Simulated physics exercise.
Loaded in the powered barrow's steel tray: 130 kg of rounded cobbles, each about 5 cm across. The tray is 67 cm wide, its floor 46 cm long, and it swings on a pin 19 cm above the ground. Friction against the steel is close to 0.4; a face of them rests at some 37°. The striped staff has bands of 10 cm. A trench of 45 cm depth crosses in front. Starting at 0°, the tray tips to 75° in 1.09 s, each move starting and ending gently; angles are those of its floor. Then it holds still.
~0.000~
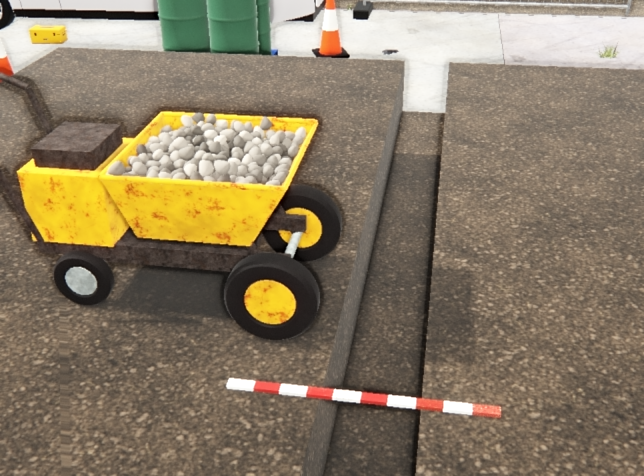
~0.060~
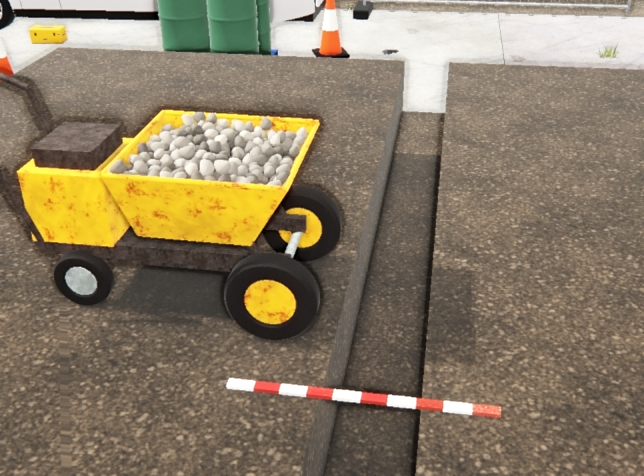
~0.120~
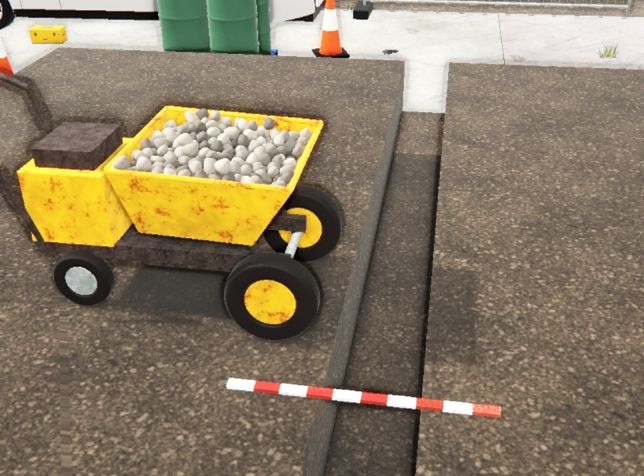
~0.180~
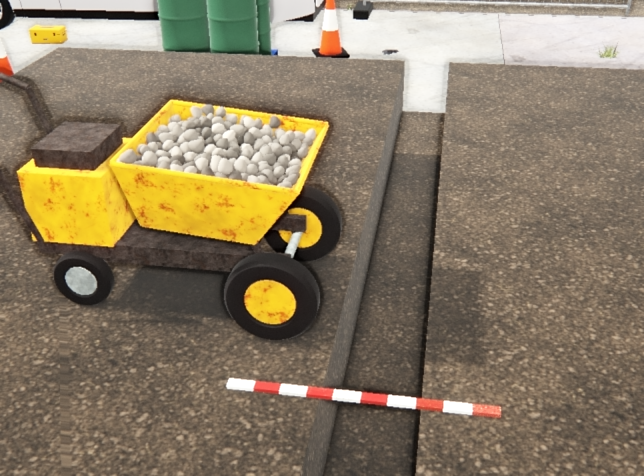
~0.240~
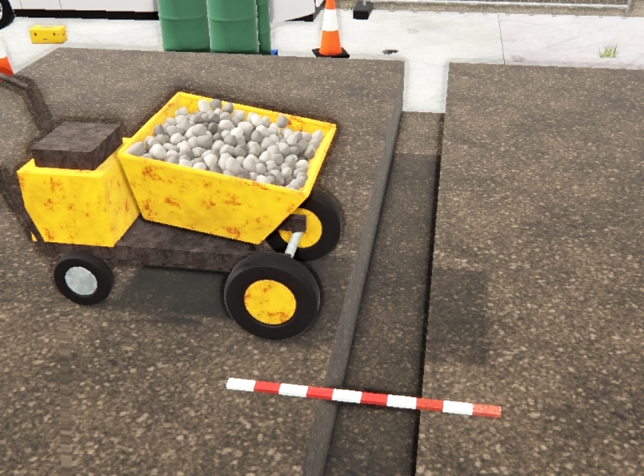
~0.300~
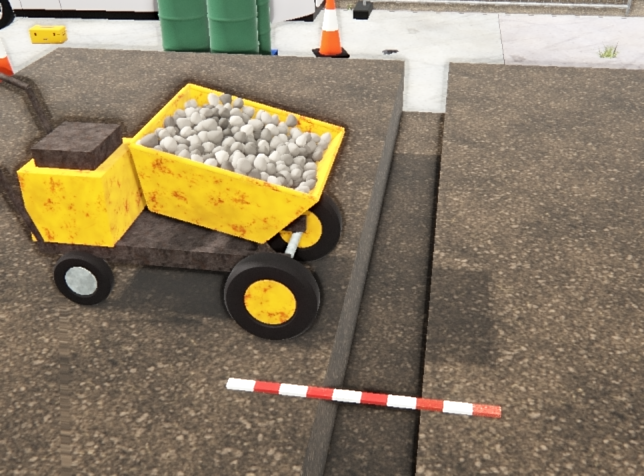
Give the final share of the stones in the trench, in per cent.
Close to 42 in a hundred.
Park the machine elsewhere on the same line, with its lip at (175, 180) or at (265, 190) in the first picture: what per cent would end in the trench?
First some 90, then 55 per cent.
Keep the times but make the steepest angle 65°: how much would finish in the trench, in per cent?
In that case some 30 per cent.
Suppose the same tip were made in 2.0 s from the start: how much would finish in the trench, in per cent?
It would be near 50 per cent.
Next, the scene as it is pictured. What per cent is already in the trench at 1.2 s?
Some 5 per cent.
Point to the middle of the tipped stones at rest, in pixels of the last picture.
Near (451, 305).
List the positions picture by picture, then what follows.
In the first frame, the tray is at 0°, its lip at (285, 190); the top of the load is at (212, 129).
The second frame shows lip at (286, 190), floor tilted 1°, highest stones at (206, 130); the stones move at 0.2 m/s on average.
In the third frame, the tray is at 3°, its lip at (291, 191); the top of the load is at (199, 125); the stones move at 0.3 m/s on average.
The fourth frame shows lip at (298, 193), floor tilted 5°, highest stones at (204, 121); the stones move at 0.5 m/s on average.
In the fifth frame, the tray is at 9°, its lip at (307, 196); the top of the load is at (207, 115); the stones move at 0.6 m/s on average.
In the sixth frame, the tray is at 14°, its lip at (317, 200); the top of the load is at (202, 111); the stones move at 0.7 m/s on average.
After 0.8 s the floor is at 63°; 100 % in the tray; the foremost stones are at (406, 244).
After 1.2 s the floor is at 75°; 58 % in the tray, 6 % in the trench, 36 % past the trench; the foremost stones are at (528, 316).
After 1.5 s the floor is at 75°; 27 % in the tray, 14 % in the trench, 59 % past the trench; the foremost stones are past the picture's edge.
After 3.5 s the floor is at 75°; 0 % in the tray, 42 % in the trench, 58 % past the trench; the foremost stones are past the picture's edge.
